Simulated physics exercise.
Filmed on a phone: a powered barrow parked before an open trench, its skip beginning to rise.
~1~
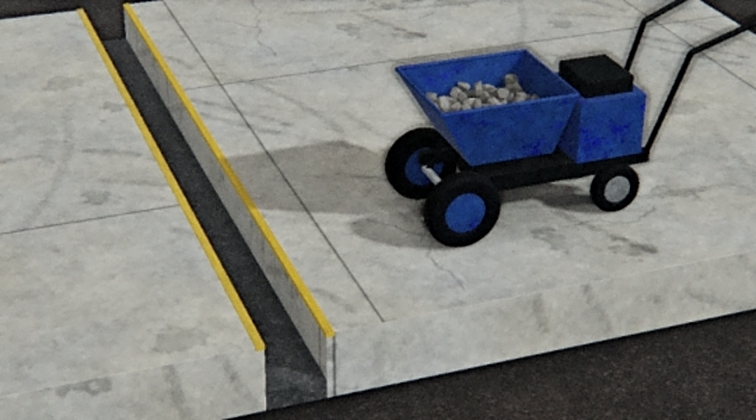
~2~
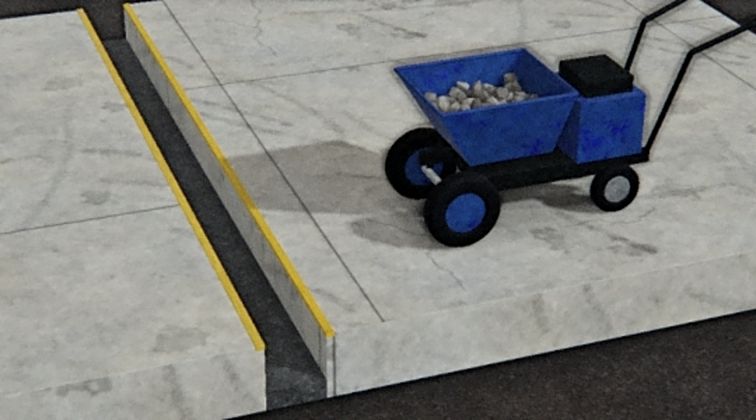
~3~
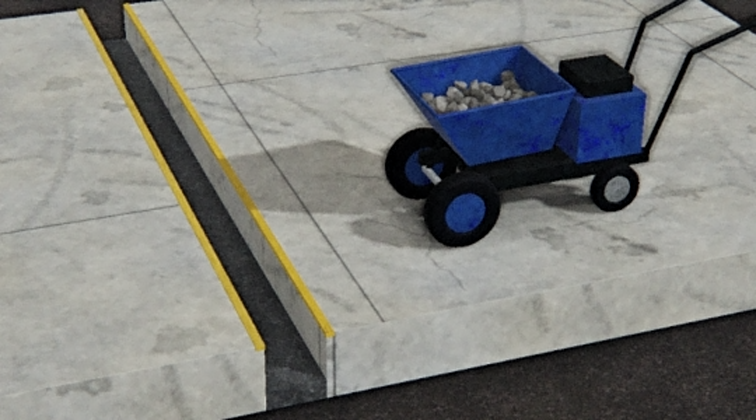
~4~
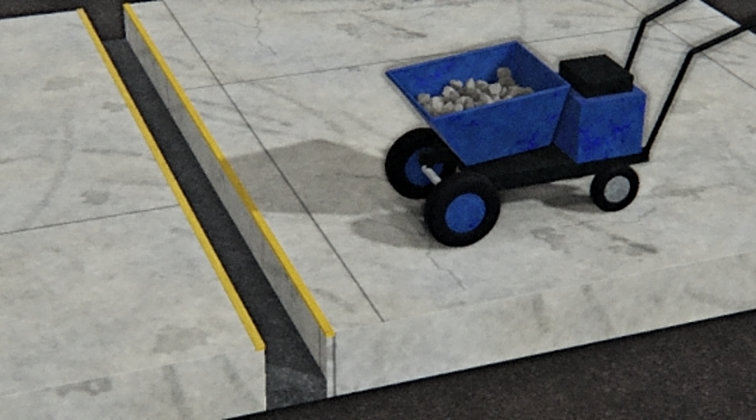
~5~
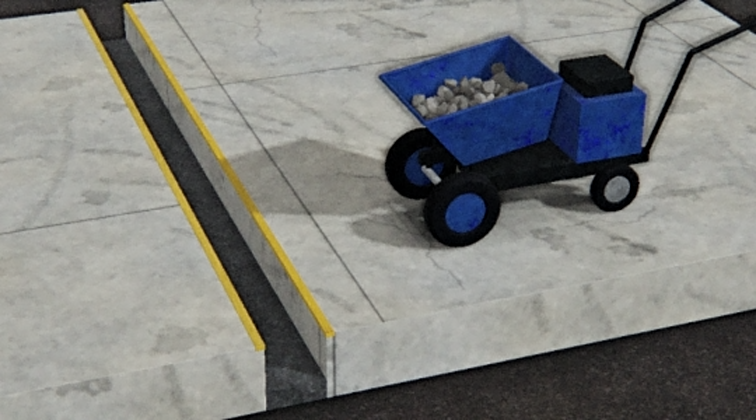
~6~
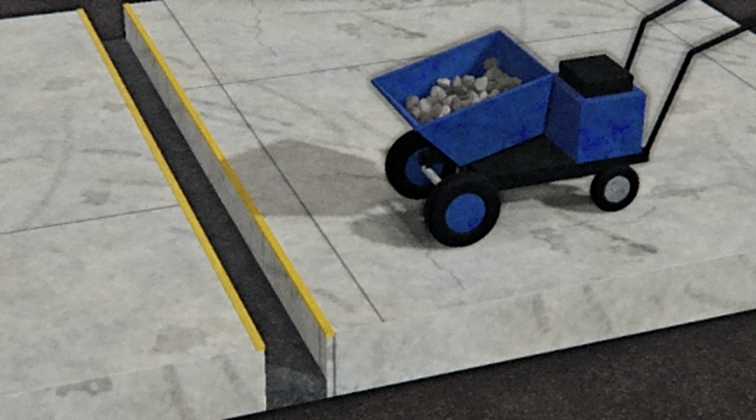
A blue powered barrow with black wheels and handles, its skip holding grey broken stones, stands at the right on a pale concrete slab, seen from above at an angle. To its left, a narrow, dark trench edged in yellow cuts between the slabs. The skip, level at first, slowly tilts a little leftward, its back rising with the stones inside, while barrow and camera stay still.
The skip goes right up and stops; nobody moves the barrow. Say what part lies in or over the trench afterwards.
The trench takes under half.
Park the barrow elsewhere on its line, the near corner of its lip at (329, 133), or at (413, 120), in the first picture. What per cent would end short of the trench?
In turn 0 and 30 in a hundred.
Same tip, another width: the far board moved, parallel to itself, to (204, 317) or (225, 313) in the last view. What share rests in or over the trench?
About 20 and 20 per cent.
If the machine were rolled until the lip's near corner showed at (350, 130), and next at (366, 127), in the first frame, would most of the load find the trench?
The first try: The larger part. The second: More than half.
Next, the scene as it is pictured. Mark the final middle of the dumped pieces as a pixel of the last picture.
Around (301, 239).
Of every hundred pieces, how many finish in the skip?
Roughly 20 in a hundred.
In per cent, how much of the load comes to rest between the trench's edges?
Near 25 %.
Soon, skip tipped steeply; all in the skip.
A while on, skip tipped right over; most in the skip; a small part short of the trench; a stray few falling.
Towards the end, skip tipped right over; about a quarter in the skip; about half short of the trench; about a quarter in or heaped over the trench.
Finally, skip tipped right over; about a quarter in the skip; about half short of the trench; about a quarter in or heaped over the trench; none beyond it.
